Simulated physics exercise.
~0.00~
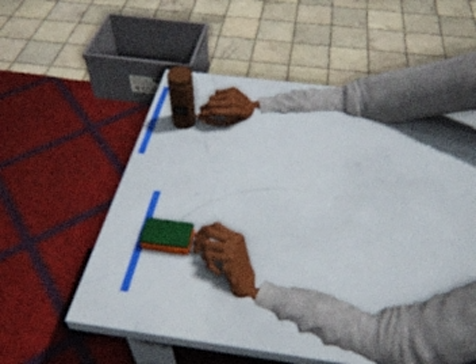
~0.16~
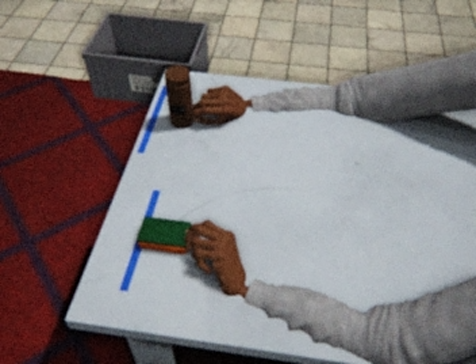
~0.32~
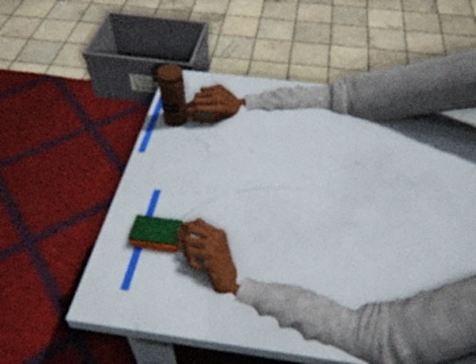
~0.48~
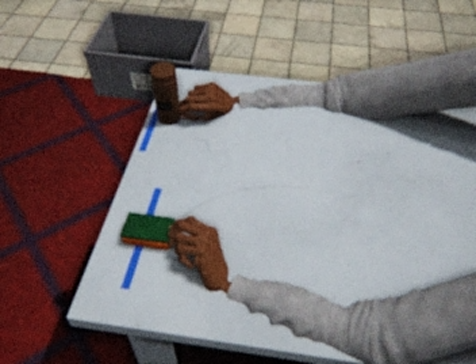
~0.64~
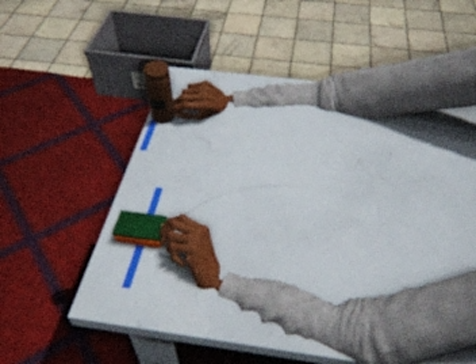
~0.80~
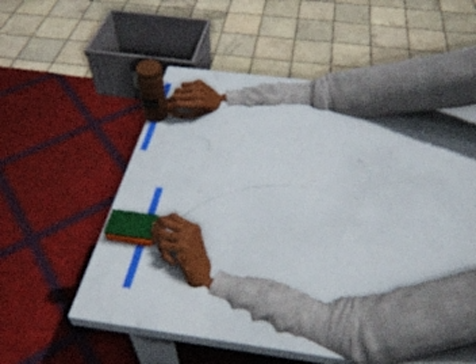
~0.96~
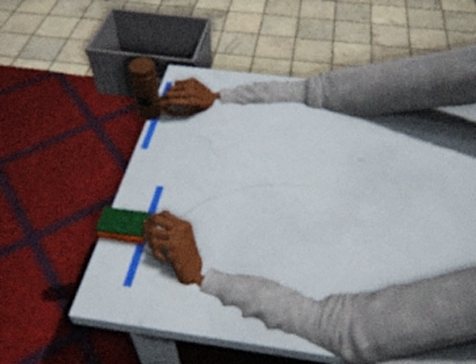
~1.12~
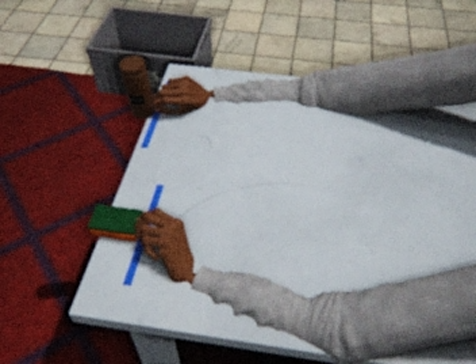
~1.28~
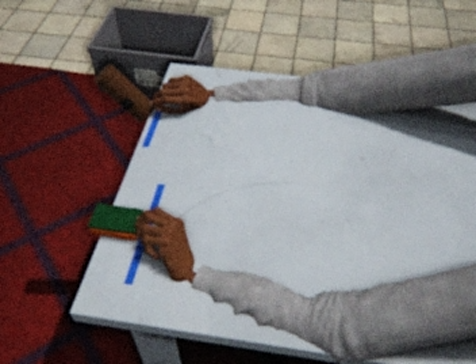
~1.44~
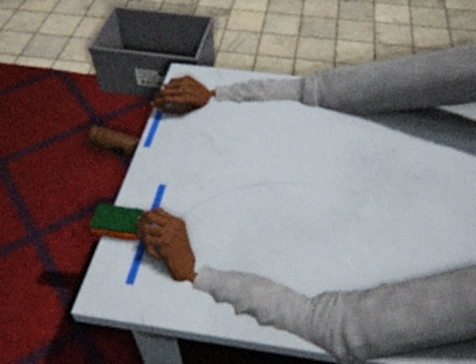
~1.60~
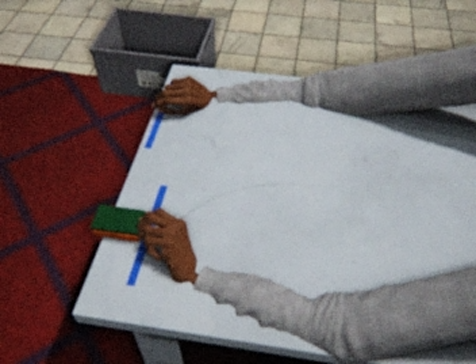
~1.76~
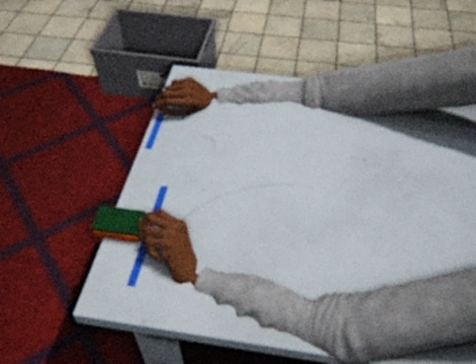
Brown cylinder and green-topped sponge pushed left across a table by two hands, the cylinder toppling off, the sponge staying.
